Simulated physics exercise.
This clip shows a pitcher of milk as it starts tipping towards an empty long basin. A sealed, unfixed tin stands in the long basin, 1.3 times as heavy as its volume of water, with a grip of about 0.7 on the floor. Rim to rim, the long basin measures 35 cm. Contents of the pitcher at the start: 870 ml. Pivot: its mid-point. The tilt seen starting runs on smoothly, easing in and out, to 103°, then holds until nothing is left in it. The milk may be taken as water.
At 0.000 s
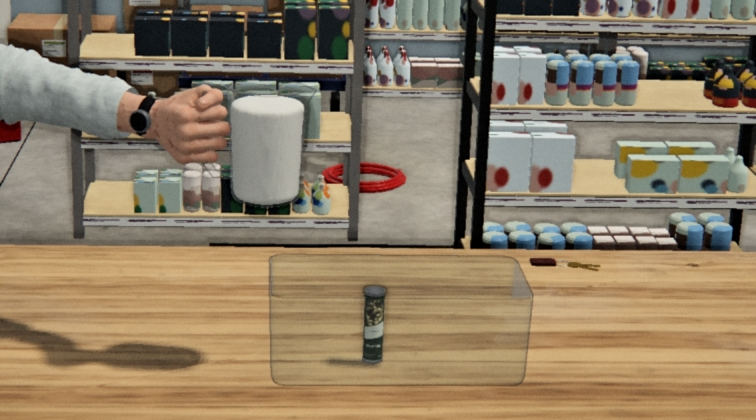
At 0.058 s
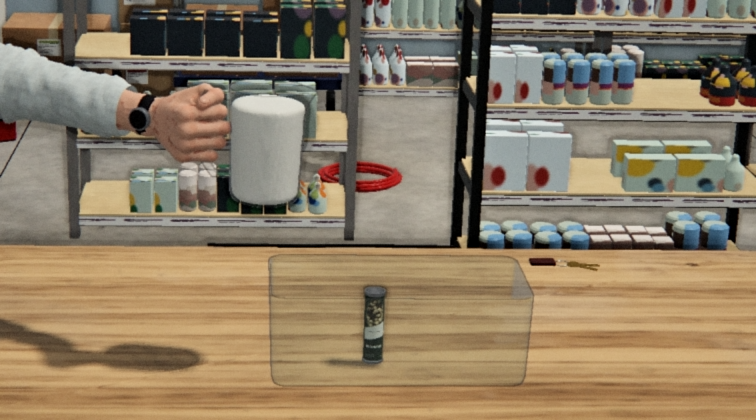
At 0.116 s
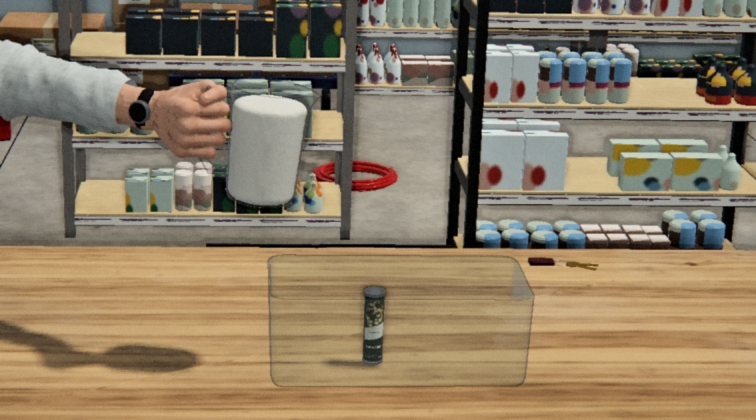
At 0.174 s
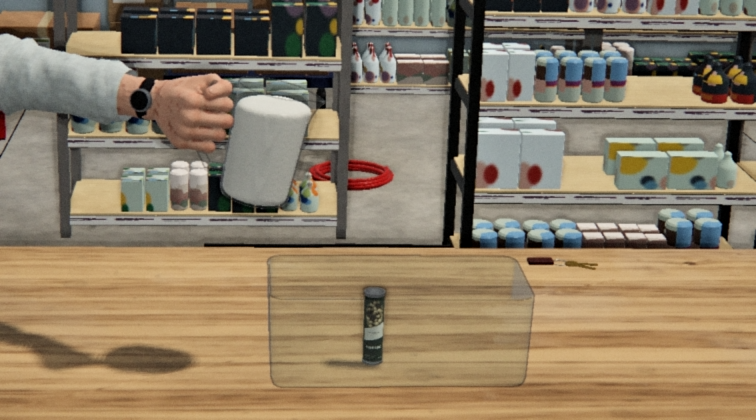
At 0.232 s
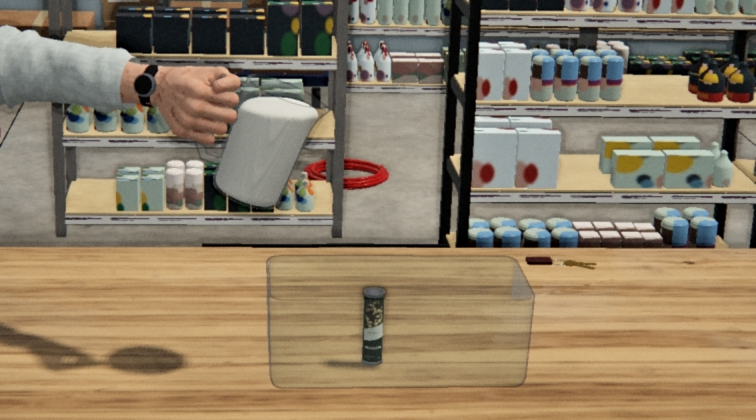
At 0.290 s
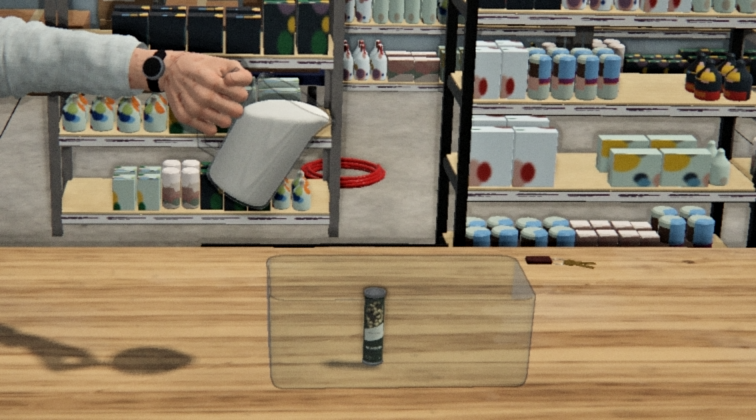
At a wooden counter in front of stocked store shelves, a hand held up a white pitcher and smoothly tilted it to the right above a clear basin with a small dark tin inside.
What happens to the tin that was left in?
It stays on its base.
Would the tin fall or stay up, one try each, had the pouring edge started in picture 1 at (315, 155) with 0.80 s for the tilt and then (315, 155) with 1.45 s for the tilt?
First it topples; then it topples.
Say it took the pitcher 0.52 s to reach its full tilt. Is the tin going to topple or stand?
It stays steady, then.
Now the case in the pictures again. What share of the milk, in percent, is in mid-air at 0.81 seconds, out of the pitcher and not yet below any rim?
Estimate: Around 26 per cent.
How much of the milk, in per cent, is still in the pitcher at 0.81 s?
28 %.
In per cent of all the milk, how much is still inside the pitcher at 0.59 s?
About 72 per cent.
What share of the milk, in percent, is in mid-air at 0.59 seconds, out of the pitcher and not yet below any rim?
My guess is roughly 22 %.
By 0.59 s the tilt is 87° and 72 per cent is still to pour; the tin stands where it began.
By 0.81 s the tilt is 103° and 28 per cent is still to pour; the tin stands where it began.
By 1.05 s the tilt is 103° and 6 per cent is still to pour; the tin stands where it began.
By 1.30 s the tilt is 103° and 1 per cent is still to pour; the tin stands where it began.
At rest the tin stands where it began.
